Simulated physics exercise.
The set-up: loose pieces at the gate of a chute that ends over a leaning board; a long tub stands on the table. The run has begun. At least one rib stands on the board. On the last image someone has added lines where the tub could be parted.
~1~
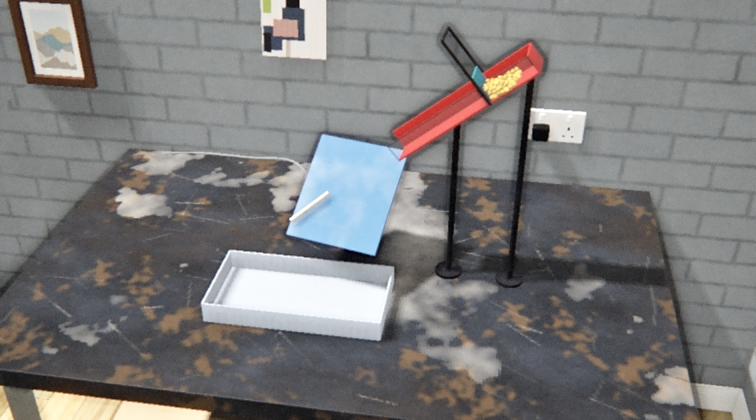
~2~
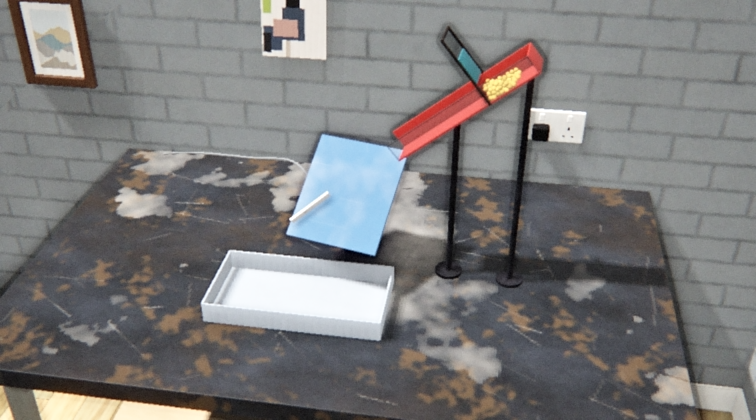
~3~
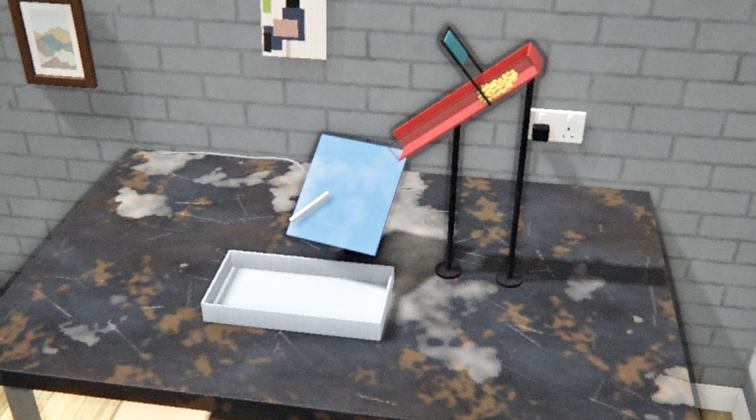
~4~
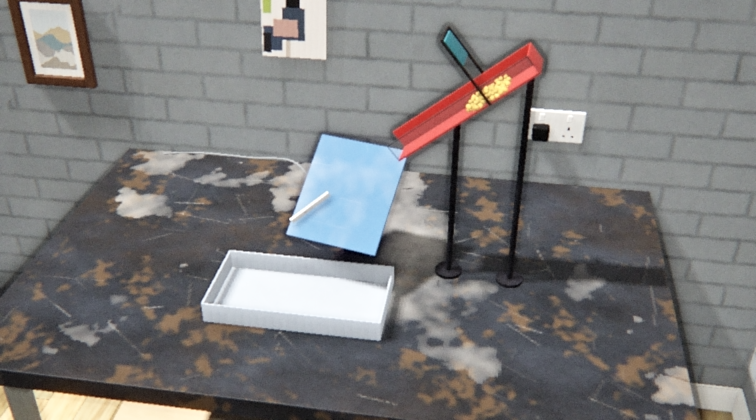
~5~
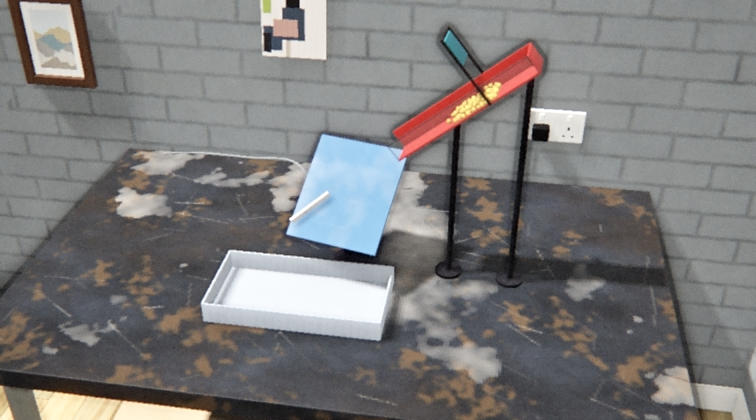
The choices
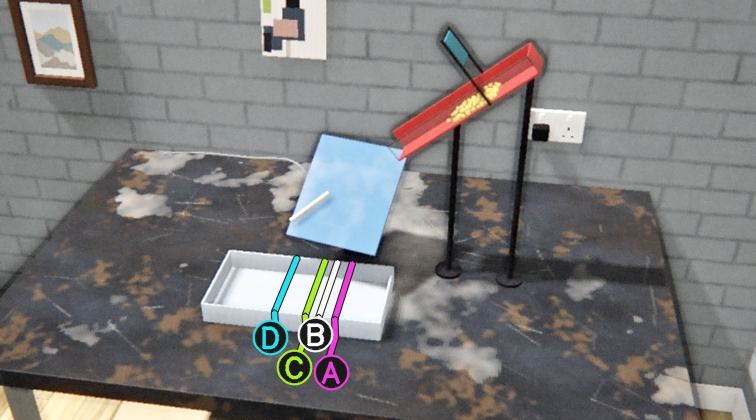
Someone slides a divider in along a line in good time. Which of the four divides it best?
D is best.
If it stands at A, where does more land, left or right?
More lands on the left.
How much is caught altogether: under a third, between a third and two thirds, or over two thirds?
Over two thirds.
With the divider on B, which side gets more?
Left.
On the marked copy, line A crosses the front rim at (335, 318); line B crosses the front rim at (318, 316); line C crosses the front rim at (305, 315); line D crosses the front rim at (274, 311).
For line A, of what is caught, all but a few on the left of the divider, only a few on the right.
For line B, of what is caught, all but a few on the left of the divider, only a few on the right.
For line C, of what is caught, all but a few on the left of the divider, a small share on the right.
For line D, of what is caught, close to half on the left of the divider, close to half on the right.
